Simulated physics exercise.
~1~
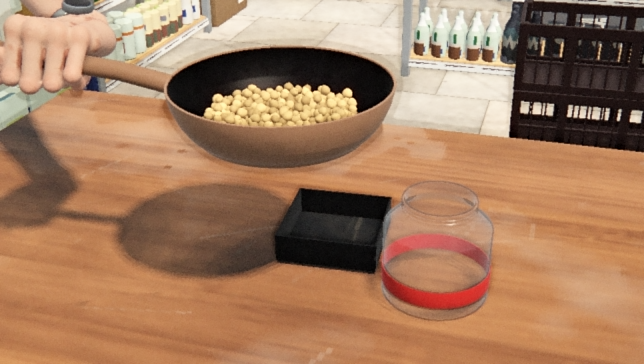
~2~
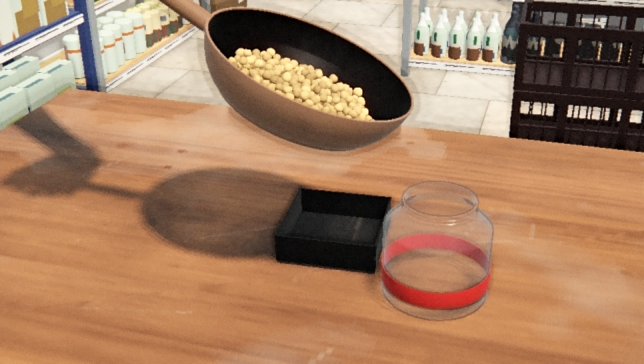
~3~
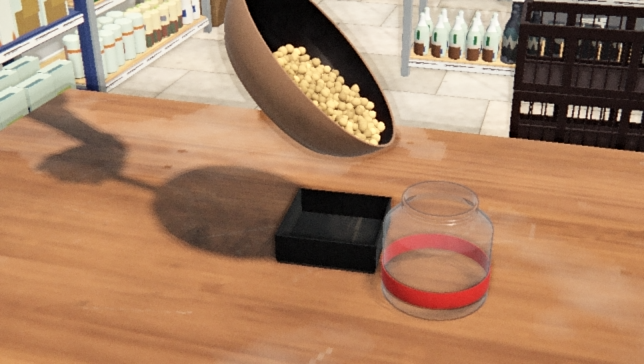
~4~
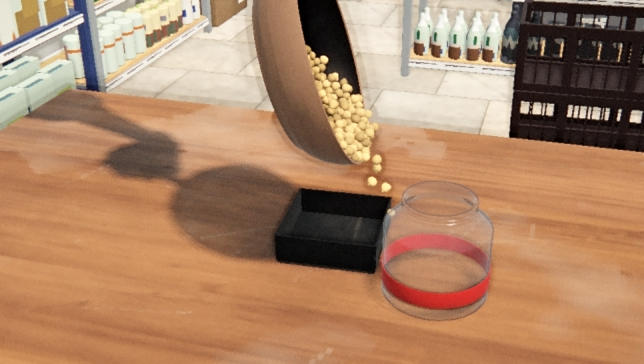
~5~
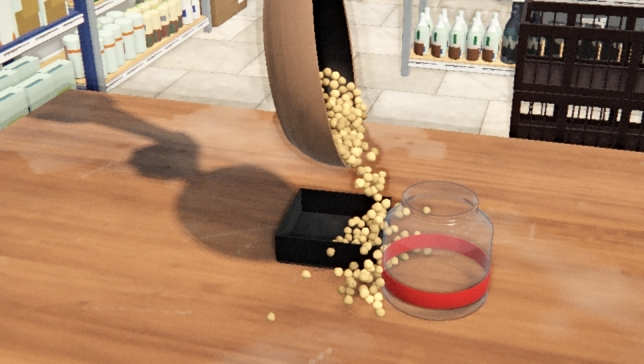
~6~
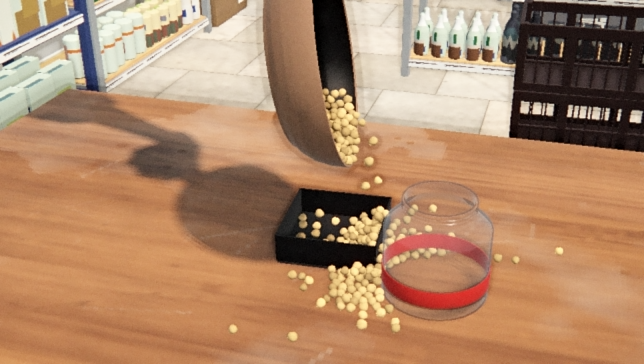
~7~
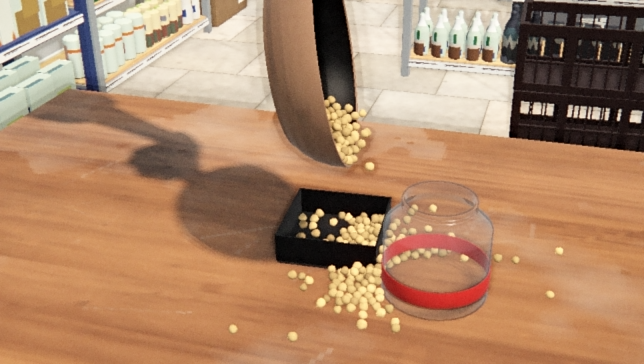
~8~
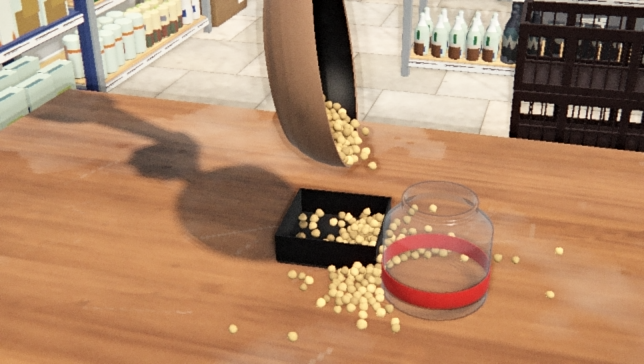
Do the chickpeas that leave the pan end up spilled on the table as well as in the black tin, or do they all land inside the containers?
They end up both spilled on the table and in the black tin, with a good share in each place. The red-banded glass jar catches none.
